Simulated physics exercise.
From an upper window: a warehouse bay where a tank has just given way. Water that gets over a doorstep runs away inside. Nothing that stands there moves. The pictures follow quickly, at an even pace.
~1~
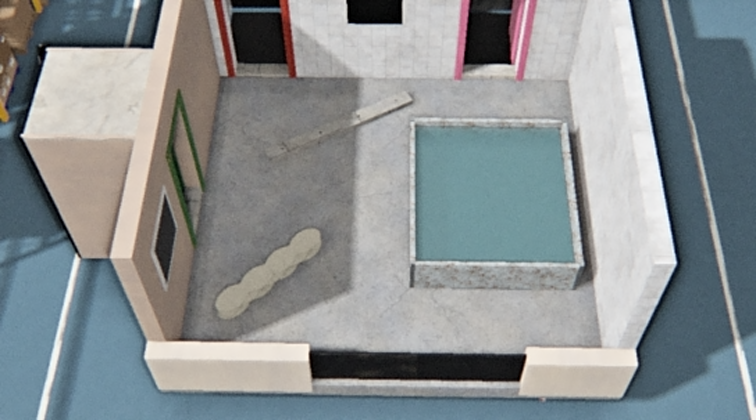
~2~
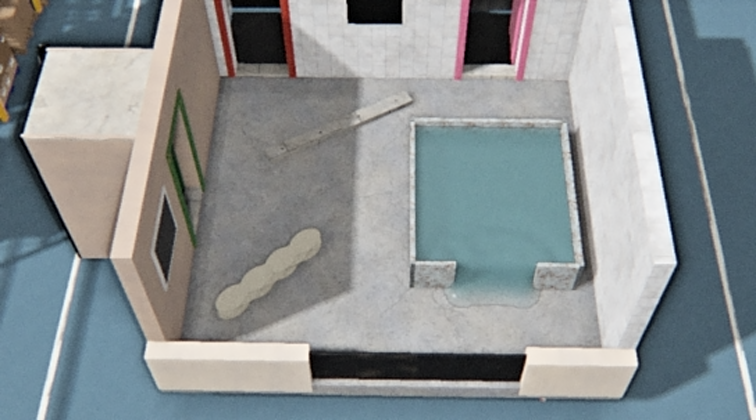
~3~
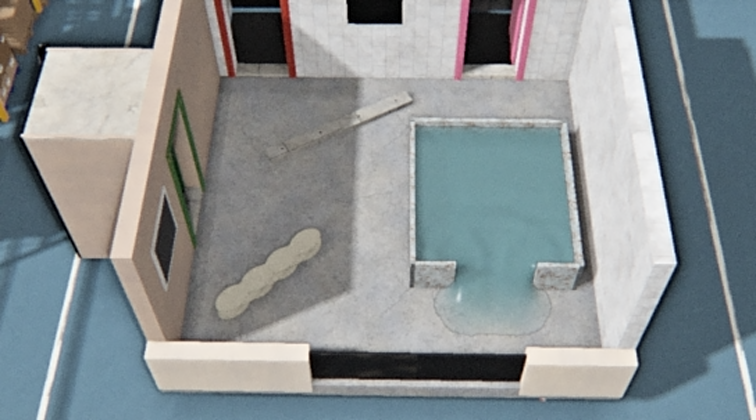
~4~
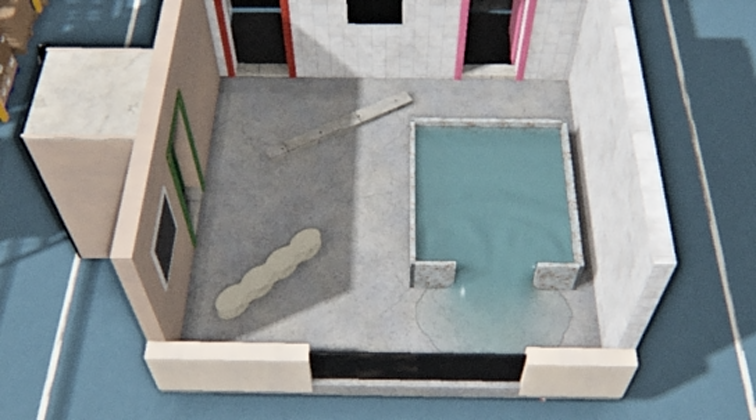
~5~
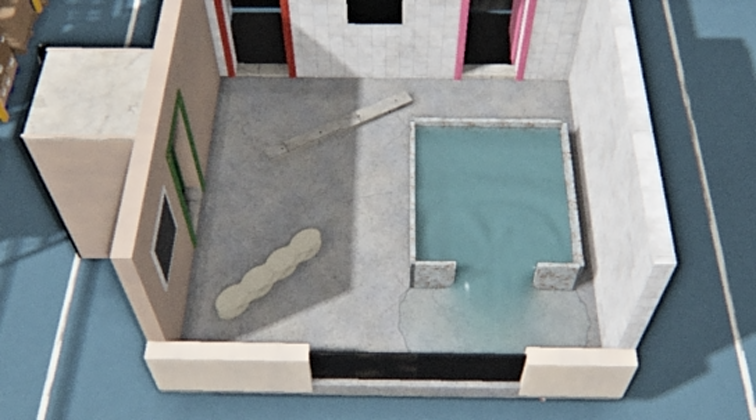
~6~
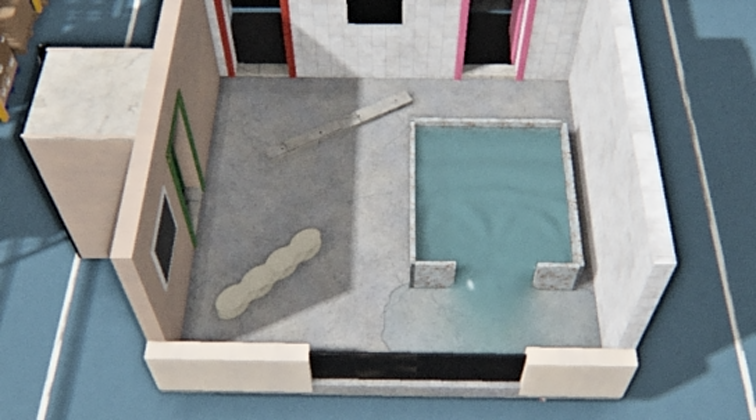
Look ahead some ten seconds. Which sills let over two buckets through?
One by one: The green door admits no more than that; the red door lets in a lot; the pink door admits no more than that.
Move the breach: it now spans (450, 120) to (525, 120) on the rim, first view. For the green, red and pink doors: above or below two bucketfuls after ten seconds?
The green one is under, the red one is over, the pink one lets more in.
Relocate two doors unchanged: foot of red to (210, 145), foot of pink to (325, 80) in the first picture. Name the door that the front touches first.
That is the one in green.
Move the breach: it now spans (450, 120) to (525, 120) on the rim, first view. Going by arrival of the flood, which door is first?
It is the pink-painted one.
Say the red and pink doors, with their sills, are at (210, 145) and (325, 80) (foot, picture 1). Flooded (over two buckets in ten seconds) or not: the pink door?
One by one: The pink one stays under.
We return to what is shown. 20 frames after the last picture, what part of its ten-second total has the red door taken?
Some 0 per cent.
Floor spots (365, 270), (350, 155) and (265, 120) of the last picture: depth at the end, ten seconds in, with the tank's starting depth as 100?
About 12, 18 and 12 per cent.
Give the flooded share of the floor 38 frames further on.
About 90 per cent.
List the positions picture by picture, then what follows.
Still water in the open tank at (492, 192), in the first picture.
The front is at (450, 293), out from the gap at (494, 279), in the second picture.
Water pours out at (494, 280) and has run to (451, 323), in the third picture.
Water pours out at (494, 280) and has run to a hidden place, in the fourth picture.
Water pours out at (494, 280) and has run to a hidden place, in the fifth picture.
Water pours out at (494, 279) and has run to a hidden place, in the sixth picture.
A moment on, water covers 15 % of the floor; the green door not reached, the red door not reached, the pink door not reached.
Next, water covers 30 % of the floor; the green door not reached, the red door not reached, the pink door not reached.
Then, water covers 45 % of the floor; the green door wet at the sill, nothing in, the red door not reached, the pink door not reached.
Later, water covers 90 % of the floor; the green door wet at the sill, nothing in, the red door under two buckets in, the pink door wet at the sill, nothing in.
In the end, water covers 95 % of the floor; the green door wet at the sill, nothing in, the red door over two buckets in, the pink door wet at the sill, nothing in.
